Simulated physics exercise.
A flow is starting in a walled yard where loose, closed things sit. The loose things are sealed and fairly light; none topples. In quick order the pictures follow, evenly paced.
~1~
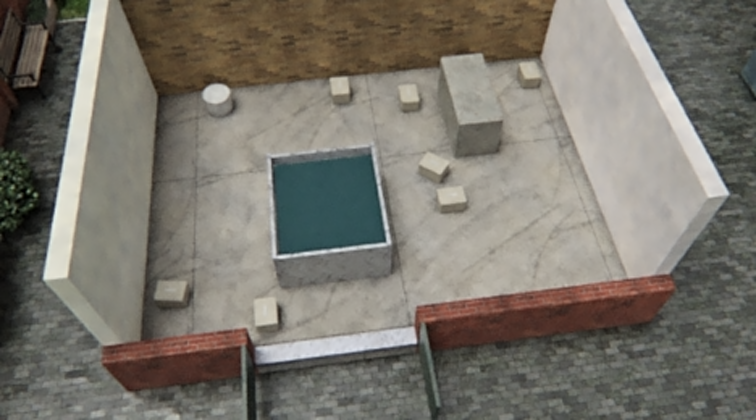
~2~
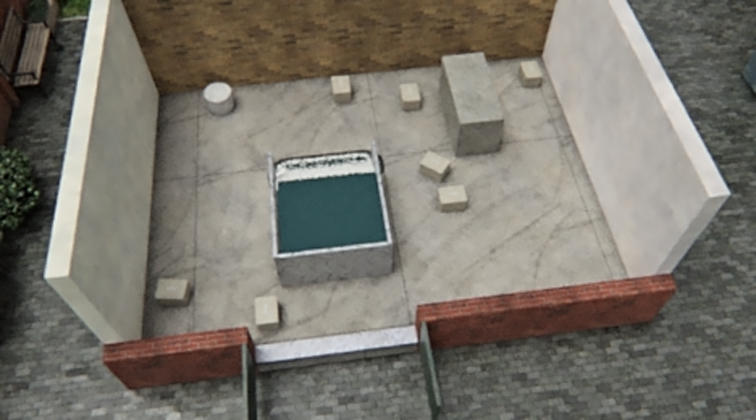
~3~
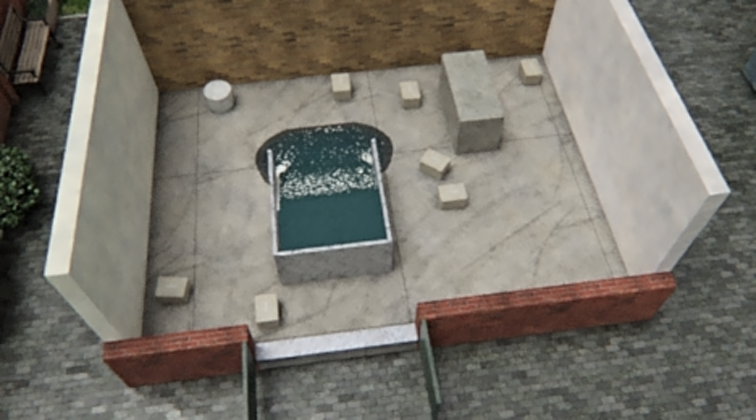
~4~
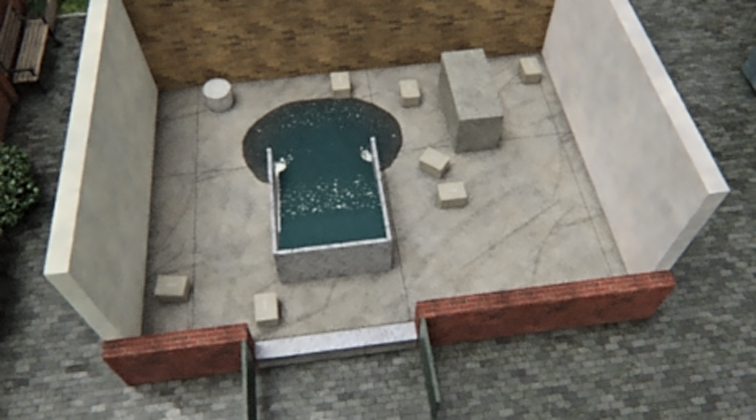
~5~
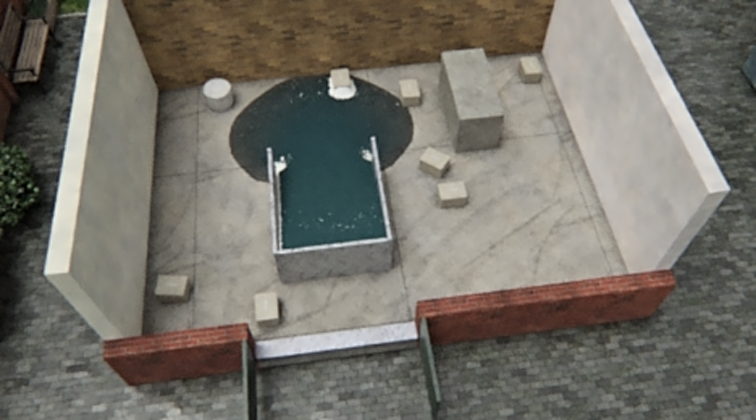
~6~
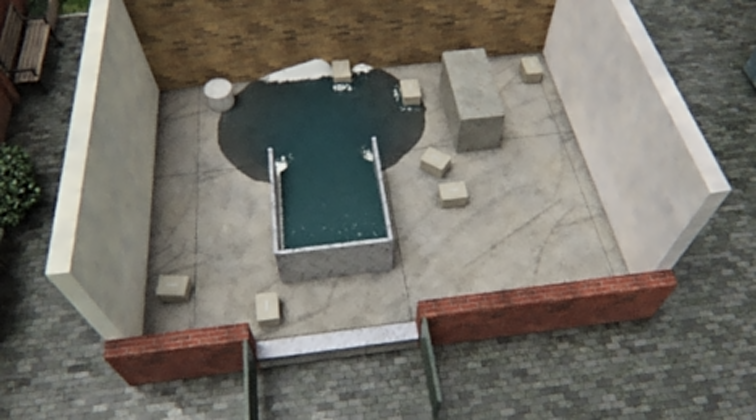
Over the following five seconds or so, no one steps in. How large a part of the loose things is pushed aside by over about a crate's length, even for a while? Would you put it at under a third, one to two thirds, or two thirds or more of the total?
It hits two thirds.
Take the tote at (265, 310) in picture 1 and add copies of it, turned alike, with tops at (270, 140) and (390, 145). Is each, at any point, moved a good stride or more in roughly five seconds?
Well, one then the other: Carried that far, not carried that far.
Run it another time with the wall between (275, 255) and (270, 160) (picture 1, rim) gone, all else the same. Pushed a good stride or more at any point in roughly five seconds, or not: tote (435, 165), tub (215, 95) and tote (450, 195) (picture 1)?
First under that mark, then beyond that mark, then under that mark.
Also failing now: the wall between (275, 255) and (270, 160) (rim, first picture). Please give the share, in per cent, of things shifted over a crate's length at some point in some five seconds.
I'd put it around 60 percent.
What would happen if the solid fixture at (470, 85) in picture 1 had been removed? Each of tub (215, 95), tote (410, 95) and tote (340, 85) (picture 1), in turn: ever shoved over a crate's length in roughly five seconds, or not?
In the order given: Got displaced, got displaced, got displaced.
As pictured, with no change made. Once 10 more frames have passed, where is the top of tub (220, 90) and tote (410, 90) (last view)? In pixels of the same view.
(166, 105) and (525, 60), roughly.
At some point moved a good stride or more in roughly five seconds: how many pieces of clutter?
7 in all.
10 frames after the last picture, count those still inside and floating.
So that is 3.
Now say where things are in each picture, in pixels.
A tote at (340, 85), on the bottom; a tote at (409, 93), on the bottom; 0 of 8 have shifted, in the first picture.
A tote at (341, 84), on the bottom; a tote at (410, 92) rests on the ground; 0 of 8 have shifted, in the second picture.
A tote at (341, 82) rests on the ground; a tote at (410, 90), on the bottom; 0 of 8 have shifted, in the third picture.
A tote at (340, 81) rests on the ground; a tote at (409, 89), on the bottom; 0 of 8 have shifted, in the fourth picture.
A tote at (341, 78), on the bottom, close to its start; a tote at (410, 88), on the bottom; 1 of 8 have shifted, in the fifth picture.
A tote at (341, 69) rests on the ground, close to its start; a tote at (411, 88) rests on the ground; 1 of 8 have shifted, in the sixth picture.
A moment on, 0 of 8 are well off their spots; 1 afloat.
Next, 3 of 8 are well off their spots; 3 afloat.
Later, 5 of 8 are well off their spots; 2 afloat.
In the end, 7 of 8 are well off their spots, and 7 have been at some point; 1 afloat.
